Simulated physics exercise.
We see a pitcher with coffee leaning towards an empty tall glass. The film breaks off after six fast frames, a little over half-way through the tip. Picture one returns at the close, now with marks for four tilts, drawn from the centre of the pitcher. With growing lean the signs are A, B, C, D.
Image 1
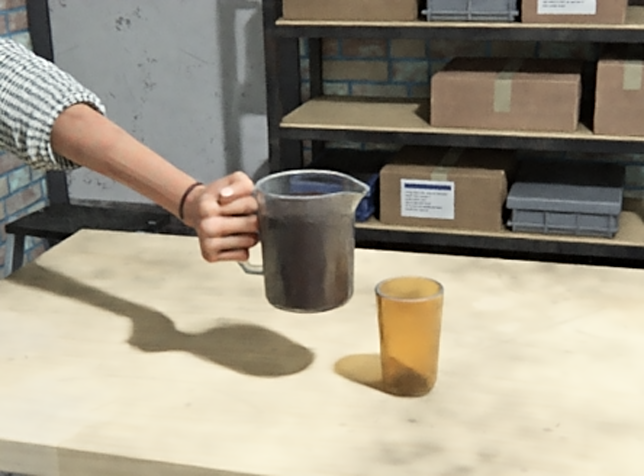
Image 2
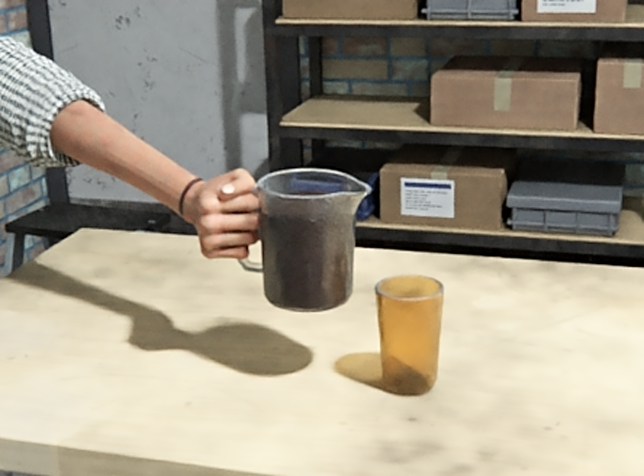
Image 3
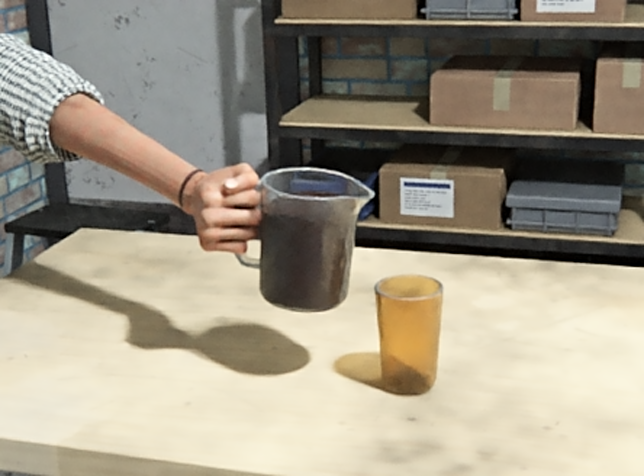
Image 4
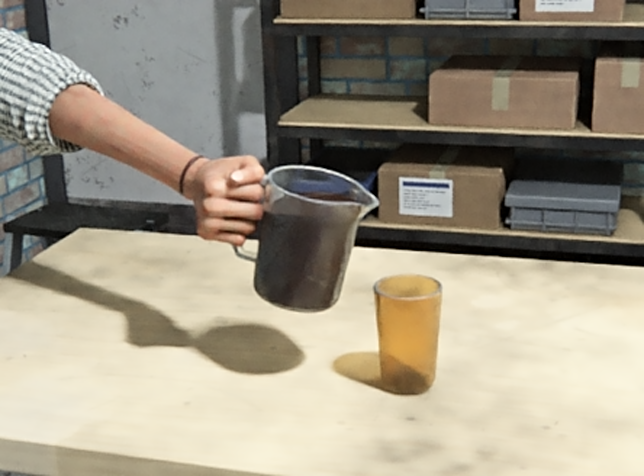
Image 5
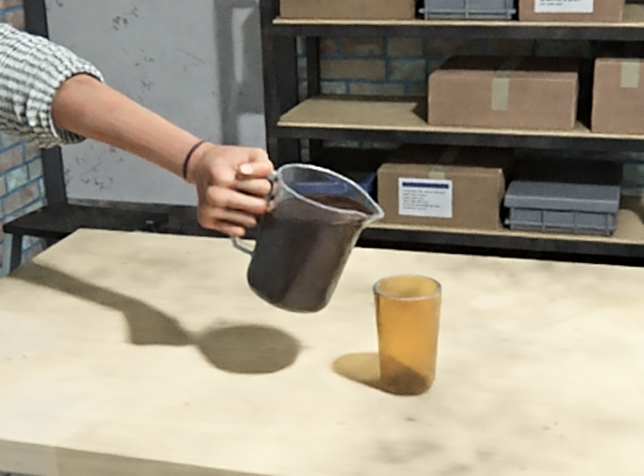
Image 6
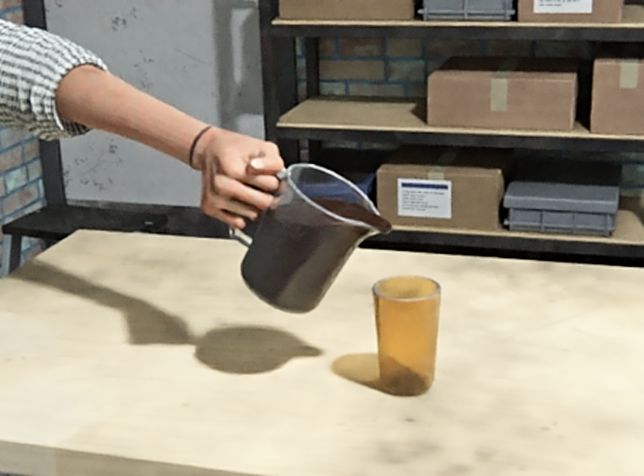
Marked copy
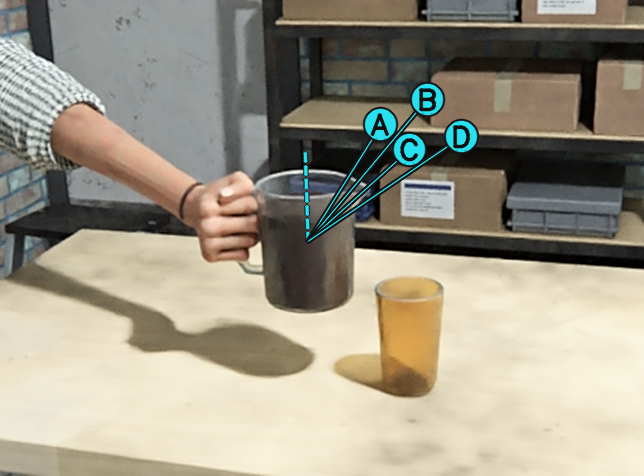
A glass pitcher of dark coffee, held by a hand at the left, starts upright above a pale tabletop, seen from slightly above by a still camera. An amber-tinted tall glass stands to its right, with cardboard boxes and grey bins on shelves behind. The hand tilts the pitcher steadily rightward, its lip lowering, until coffee just slips over the lip.
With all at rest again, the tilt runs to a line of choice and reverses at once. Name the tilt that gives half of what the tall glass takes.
Line C.
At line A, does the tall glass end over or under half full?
Under.
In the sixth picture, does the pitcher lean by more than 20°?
Yes, it does.
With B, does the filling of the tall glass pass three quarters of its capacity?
No, it does not.
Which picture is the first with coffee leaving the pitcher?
Picture 6.
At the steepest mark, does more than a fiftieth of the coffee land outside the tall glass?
No, it does not.
On the marked copy, A at (371, 139); B at (416, 112); C at (396, 161); D at (447, 146).
Choosing A, the tall glass ends with about 17 % of what it can hold.
Choosing B, the tall glass ends with about 32 % of what it can hold.
Choosing C, the tall glass ends with about 50 % of what it can hold.
Choosing D, the tall glass ends with about 71 % of what it can hold.
